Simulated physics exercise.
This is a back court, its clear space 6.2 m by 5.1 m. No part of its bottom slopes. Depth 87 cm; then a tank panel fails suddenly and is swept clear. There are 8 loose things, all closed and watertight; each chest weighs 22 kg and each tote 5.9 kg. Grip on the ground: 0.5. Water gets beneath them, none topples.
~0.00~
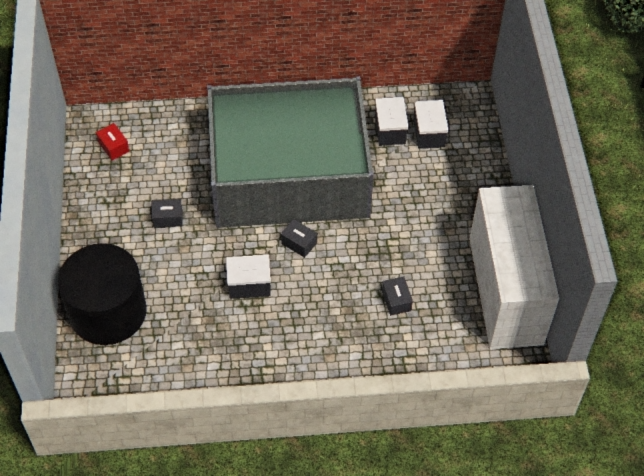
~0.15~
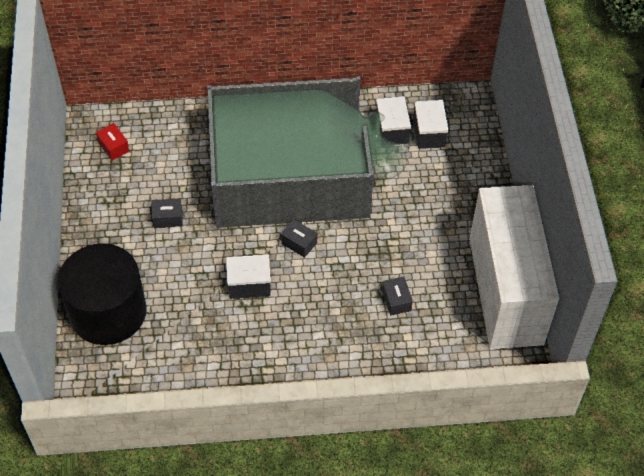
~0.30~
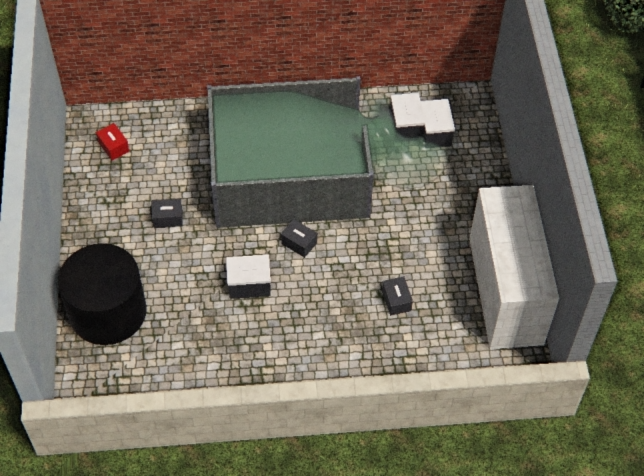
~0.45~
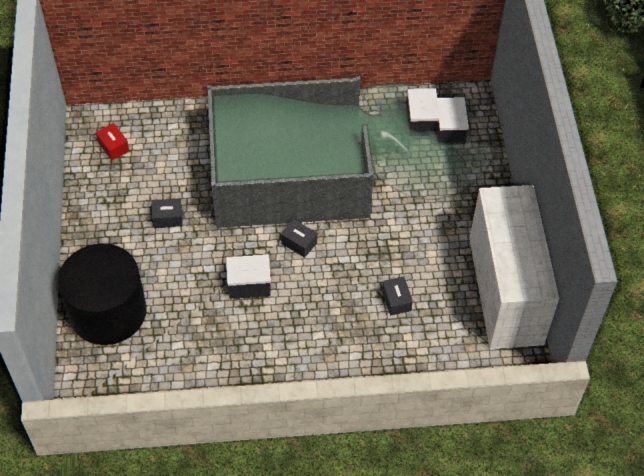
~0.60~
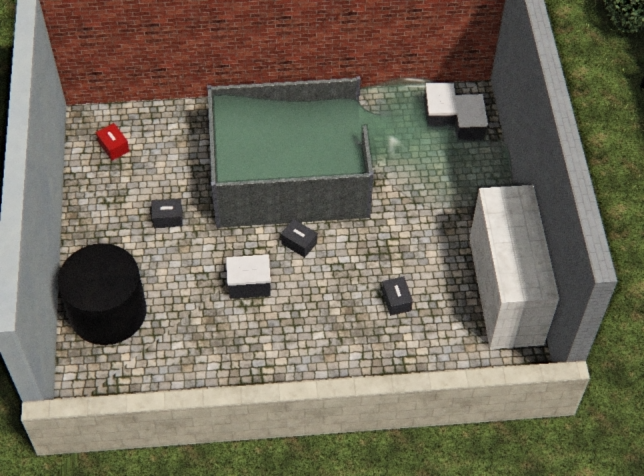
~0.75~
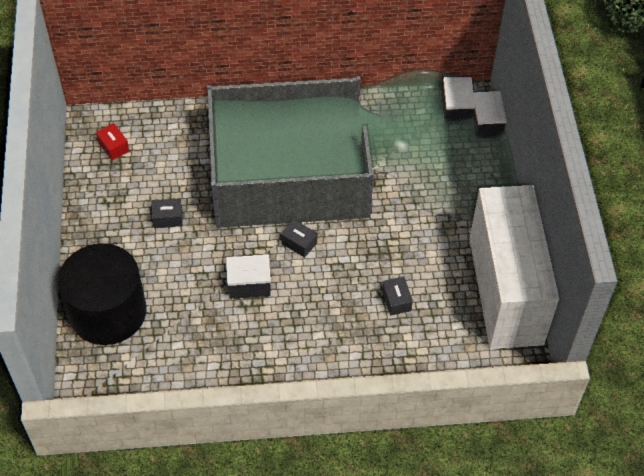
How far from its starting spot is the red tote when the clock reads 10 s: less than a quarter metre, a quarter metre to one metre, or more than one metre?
Somewhat dislodged.
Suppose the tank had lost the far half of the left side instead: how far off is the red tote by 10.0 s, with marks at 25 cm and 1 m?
The red tote is swept a long way.
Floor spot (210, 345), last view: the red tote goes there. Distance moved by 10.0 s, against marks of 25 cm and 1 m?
Well, it is shoved a long way.
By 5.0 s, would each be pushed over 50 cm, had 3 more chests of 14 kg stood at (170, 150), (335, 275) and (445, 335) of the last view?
Lab note - in order: Below threshold / above threshold / below threshold.
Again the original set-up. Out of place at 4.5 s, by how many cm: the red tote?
About 0 cm.
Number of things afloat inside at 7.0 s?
By my count, 5.
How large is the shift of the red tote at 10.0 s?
50 centimetres.
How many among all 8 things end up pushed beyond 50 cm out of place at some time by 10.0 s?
Count: 8.
After 2.0 s the red tote is near (112, 137), 0.0 m from its start, aground; 3 afloat.
After 4.5 s the red tote is near (111, 137), 0.0 m from its start, aground; 3 afloat.
After 7.0 s the red tote is near (119, 167), 0.6 m from its start, afloat; 5 afloat.
After 10.0 s the red tote is near (140, 112), 0.5 m from its start, afloat; 8 afloat.
